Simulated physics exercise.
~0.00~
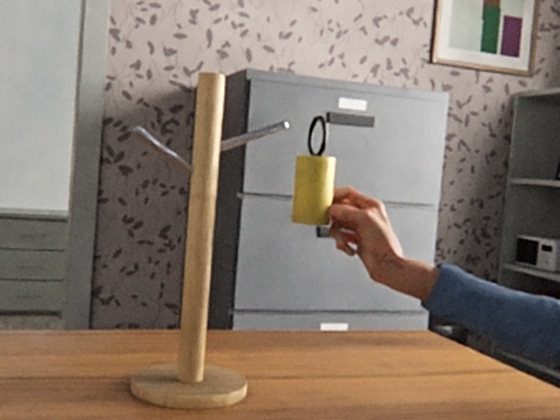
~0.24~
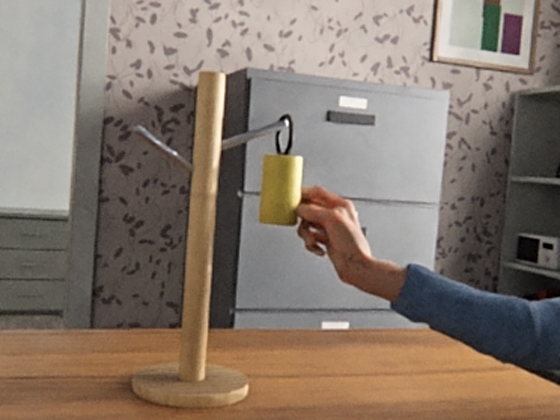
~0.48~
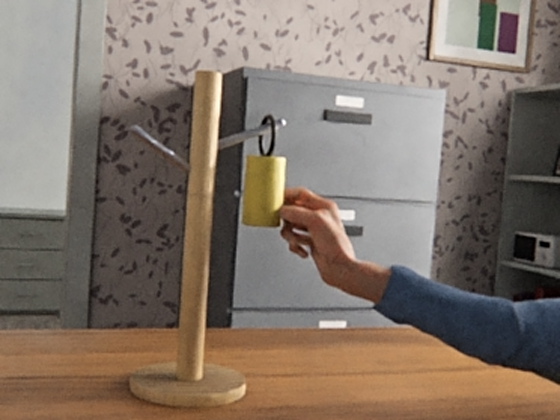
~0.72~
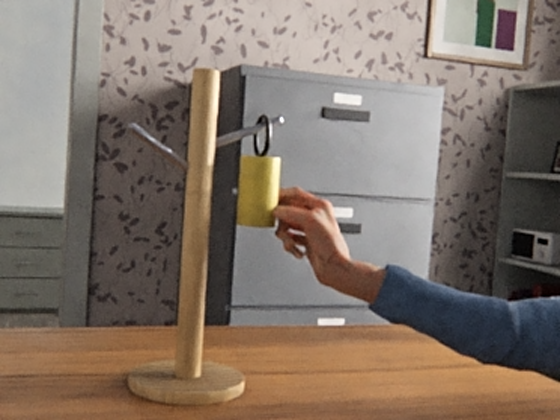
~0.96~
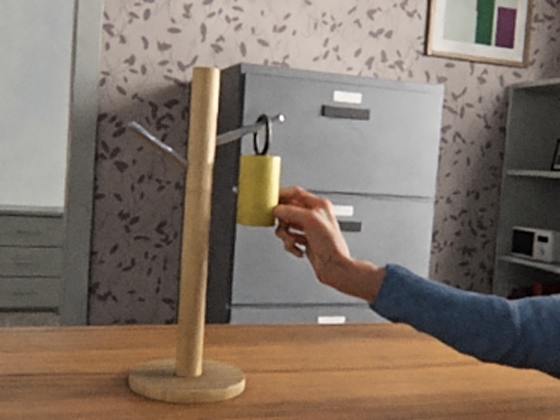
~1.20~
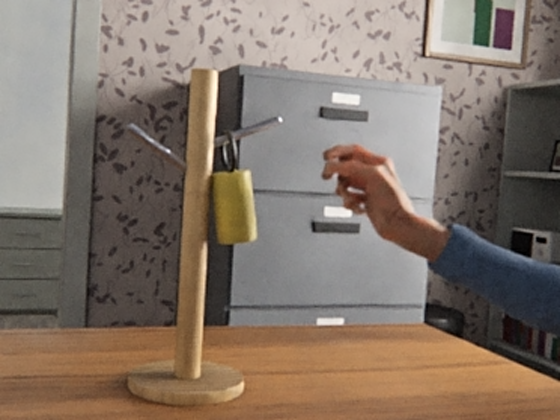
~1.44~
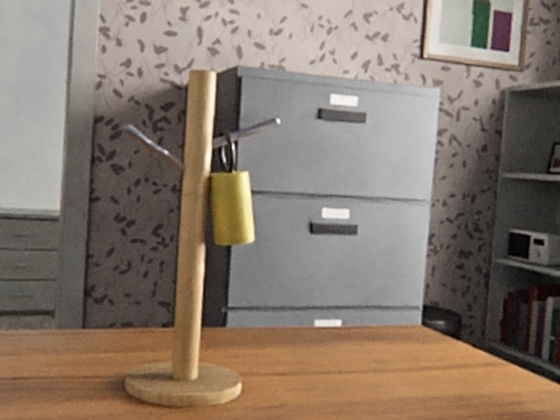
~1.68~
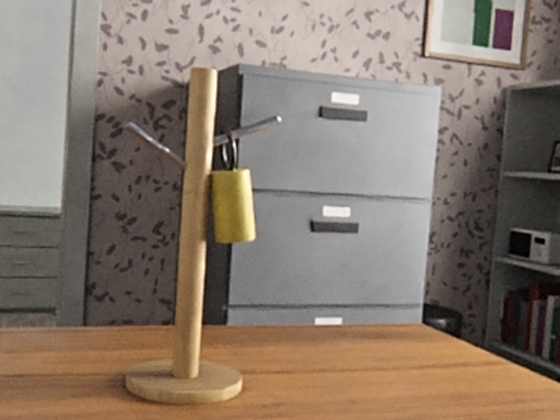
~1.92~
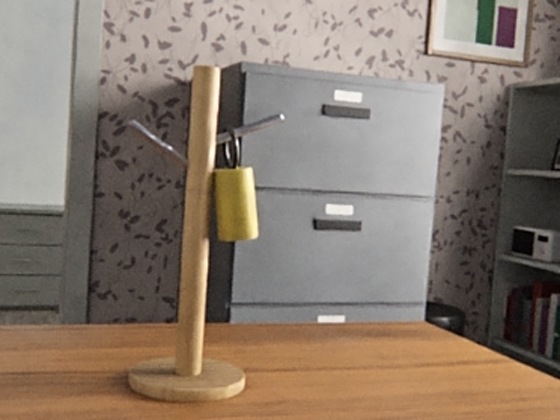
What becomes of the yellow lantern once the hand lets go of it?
It stays on the stand, hanging by its dark ring from the right arm, close to the post and slightly tilted.
